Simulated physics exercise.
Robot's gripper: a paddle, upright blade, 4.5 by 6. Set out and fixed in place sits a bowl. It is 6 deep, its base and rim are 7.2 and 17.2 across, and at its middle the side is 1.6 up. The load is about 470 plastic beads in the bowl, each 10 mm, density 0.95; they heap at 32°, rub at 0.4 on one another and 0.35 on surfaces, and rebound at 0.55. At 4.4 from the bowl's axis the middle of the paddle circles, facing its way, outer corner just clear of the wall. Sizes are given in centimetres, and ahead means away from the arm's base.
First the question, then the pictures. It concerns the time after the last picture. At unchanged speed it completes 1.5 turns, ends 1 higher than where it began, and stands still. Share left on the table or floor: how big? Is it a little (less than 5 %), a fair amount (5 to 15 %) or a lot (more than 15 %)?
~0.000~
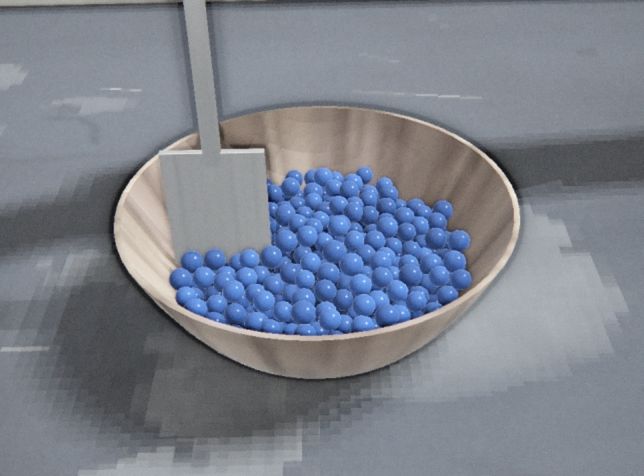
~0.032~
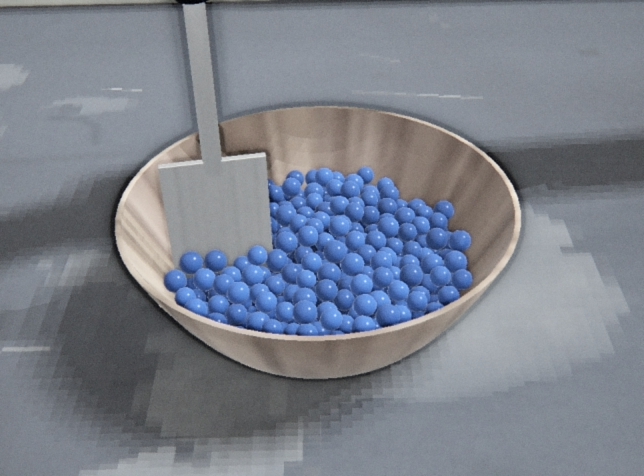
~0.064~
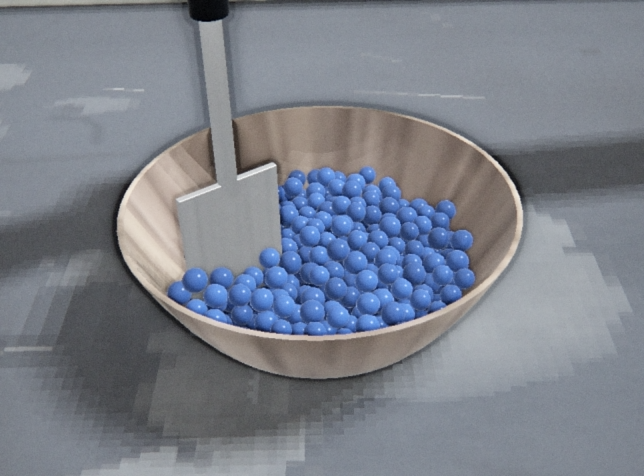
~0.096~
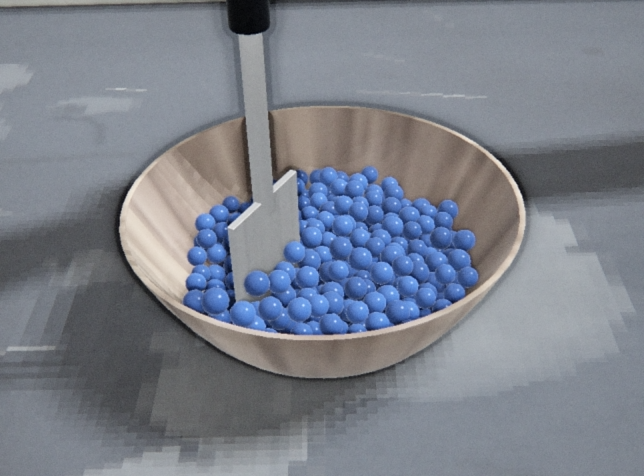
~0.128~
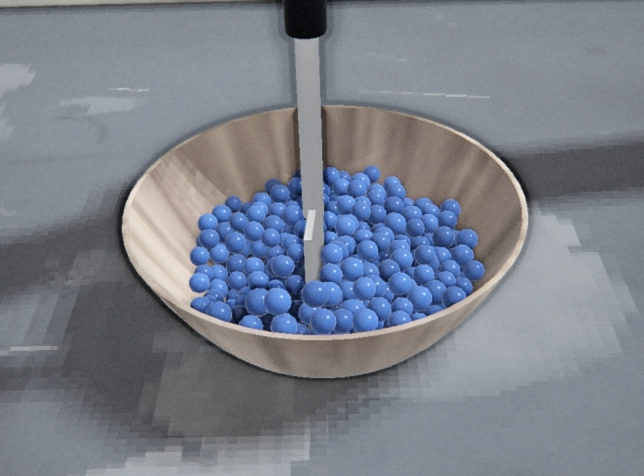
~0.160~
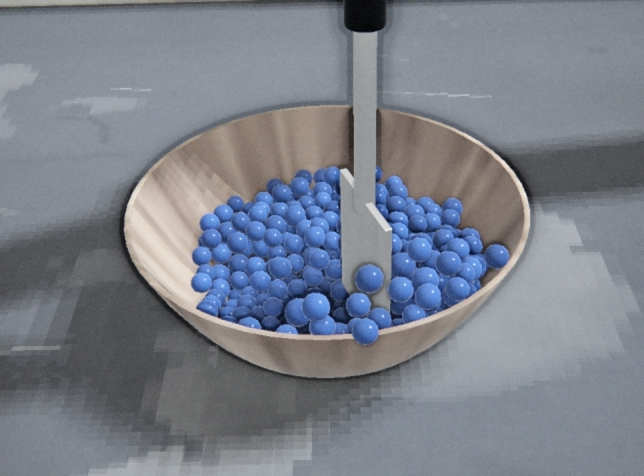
A lot, more than 15 %.
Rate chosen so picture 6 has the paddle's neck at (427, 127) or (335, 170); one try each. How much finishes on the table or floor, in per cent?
Some 35 and 15 per cent respectively.
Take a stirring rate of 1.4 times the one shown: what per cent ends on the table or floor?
Close to 30 in a hundred.
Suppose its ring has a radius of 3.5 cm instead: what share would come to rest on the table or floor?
That would make it around 25 percent.
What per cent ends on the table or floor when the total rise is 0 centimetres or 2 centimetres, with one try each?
Close to 35 and 15 percent, in that order.
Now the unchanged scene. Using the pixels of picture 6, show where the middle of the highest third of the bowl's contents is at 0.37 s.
The upper third is centred close to (288, 186).
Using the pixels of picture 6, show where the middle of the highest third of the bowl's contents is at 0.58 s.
(330, 292).
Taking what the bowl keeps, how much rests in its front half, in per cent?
Close to 50 in a hundred.
After 0.37 s, 276° round, highest piece 9 above the table; 417 in the bowl, 28 on the table or floor, 28 in flight or on the tool.
After 0.58 s, 81° round, highest piece 7 above the table; 381 in the bowl, 82 on the table or floor, 10 in flight or on the tool.
After 0.88 s, 180° round, highest piece 5 above the table; 370 in the bowl, 103 on the table or floor.
After 1.58 s, 180° round, highest piece 5 above the table; 370 in the bowl, 103 on the table or floor.
In the end, 370 in the bowl, 103 on the table or floor. That is 22 % on the table or floor.
